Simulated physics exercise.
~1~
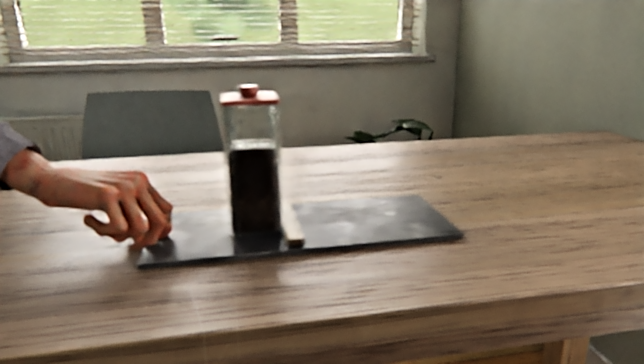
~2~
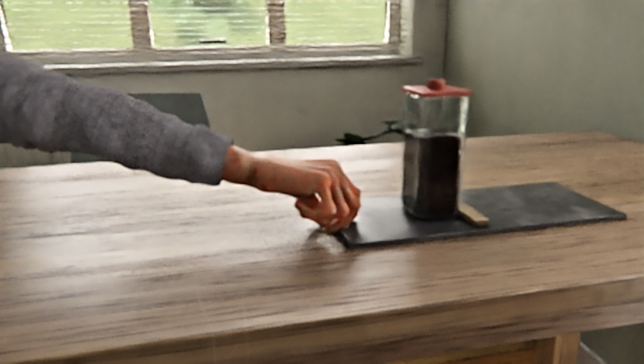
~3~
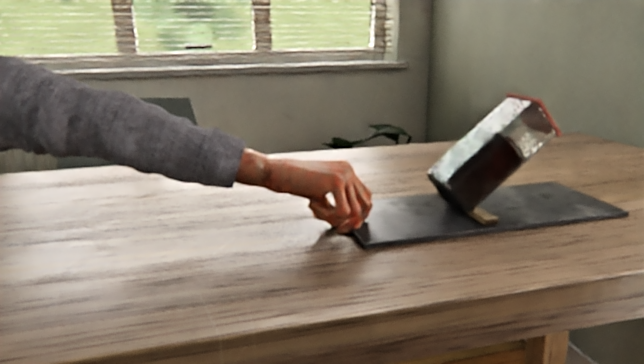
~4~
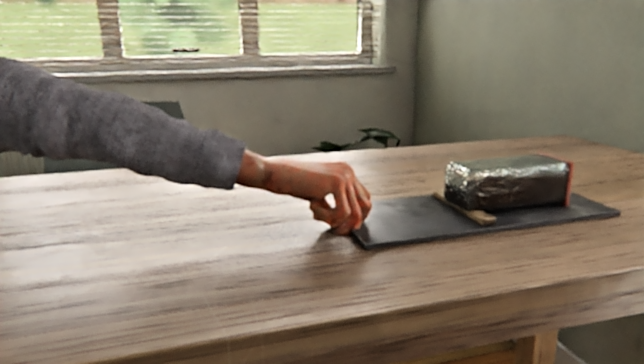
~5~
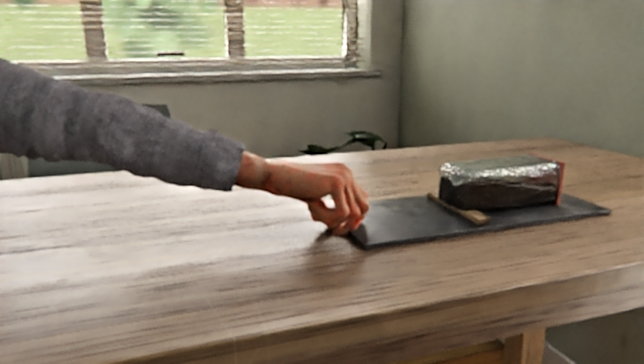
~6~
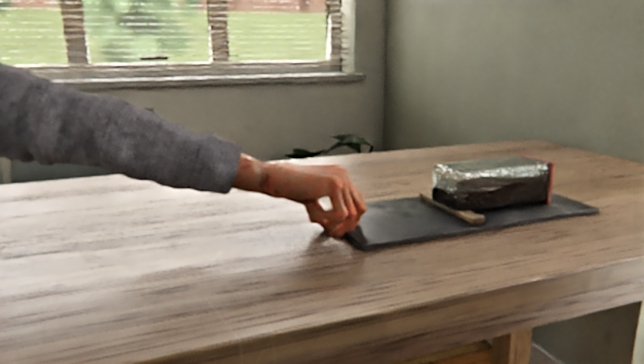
At a pale wooden table in a grey-walled room, seen from slightly above and to the side, a window with blinds and a dark chair stand behind. A clear container with a red cap, partly filled with something dark, stands on a dark flat board beside a small wooden strip. A hand in a grey sleeve reaches from the left and slides the board to the right. As the board stops, the container tips to the right over the strip. It falls flat and stays lying on its side on the board, its cap pointing right, while the hand remains at the board's left end.
